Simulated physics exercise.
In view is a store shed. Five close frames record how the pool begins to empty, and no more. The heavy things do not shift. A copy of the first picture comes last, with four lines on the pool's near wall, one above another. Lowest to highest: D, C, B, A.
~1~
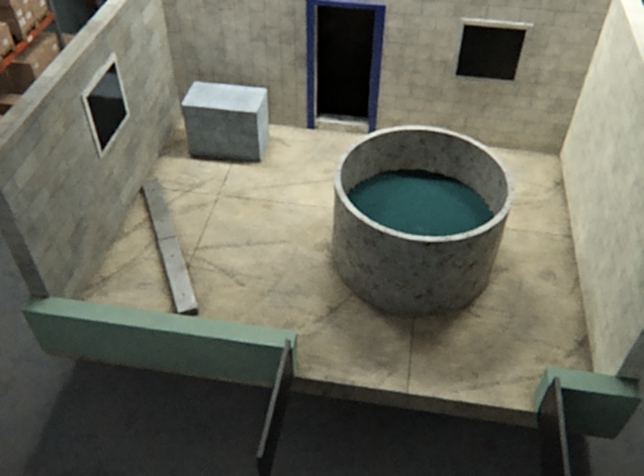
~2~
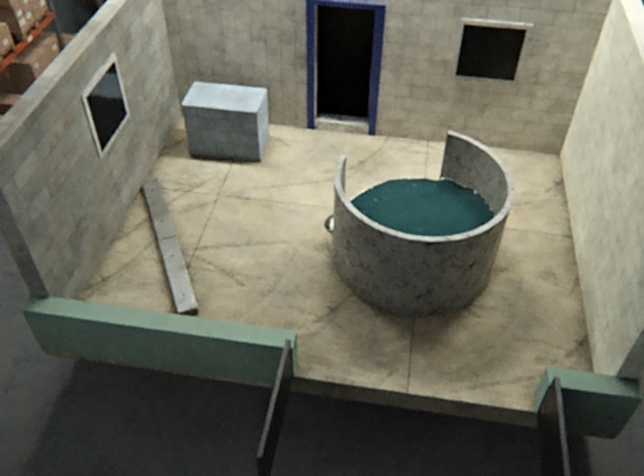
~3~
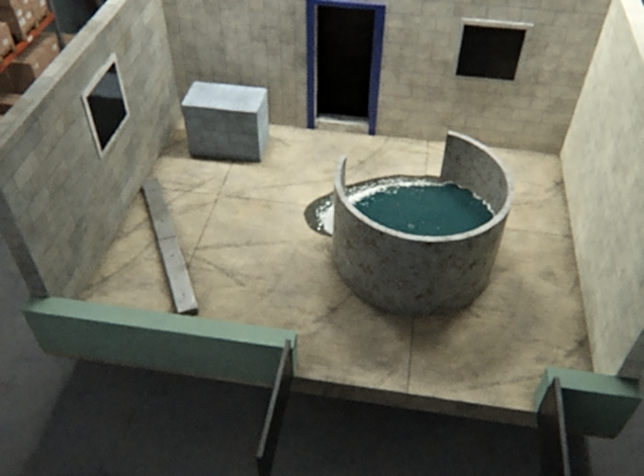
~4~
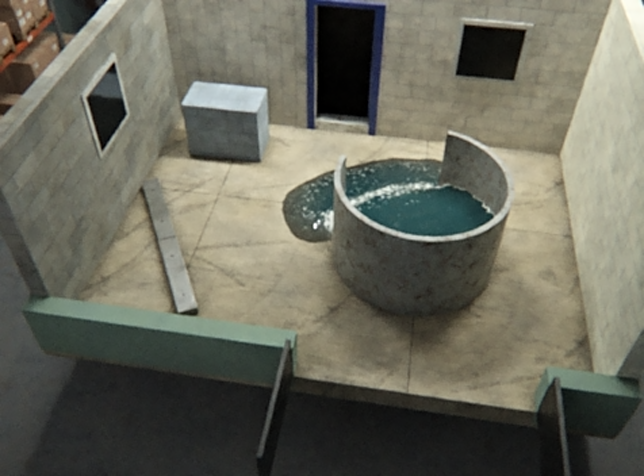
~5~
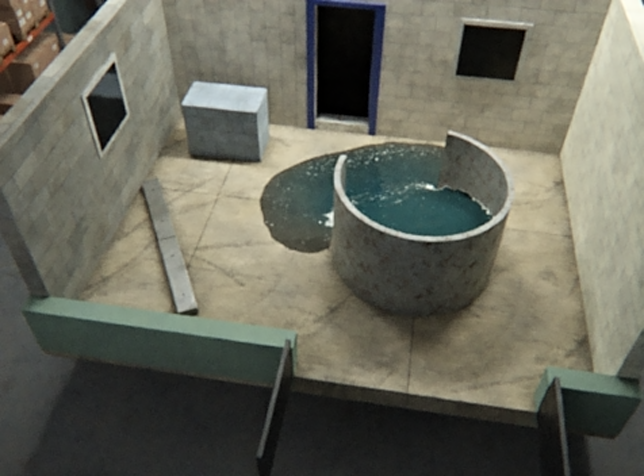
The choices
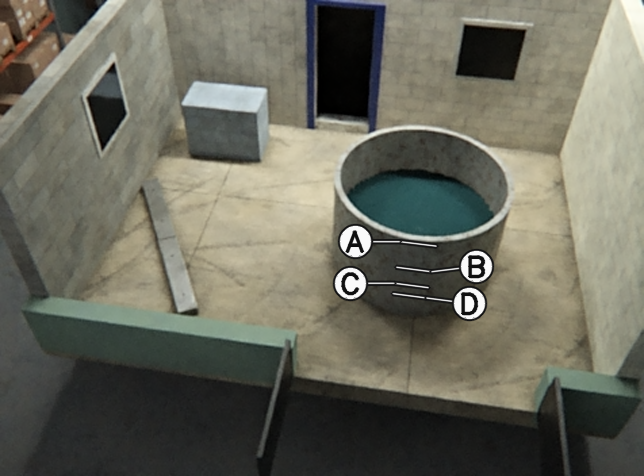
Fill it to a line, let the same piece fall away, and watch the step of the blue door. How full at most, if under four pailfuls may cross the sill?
D will do.
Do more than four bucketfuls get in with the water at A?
Yes.
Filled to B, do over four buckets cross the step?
Yes, it does.
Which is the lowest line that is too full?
That is line C.
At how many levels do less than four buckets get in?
One of them.
On the marked copy, A at (418, 243); B at (413, 269); C at (411, 285); D at (409, 295); from the bottom up D, C, B, A.
With A, dozens of bucketfuls pour in.
With B, dozens of bucketfuls pour in.
With C, about 9 bucketfuls get in.
With D, a bucket or two gets in.
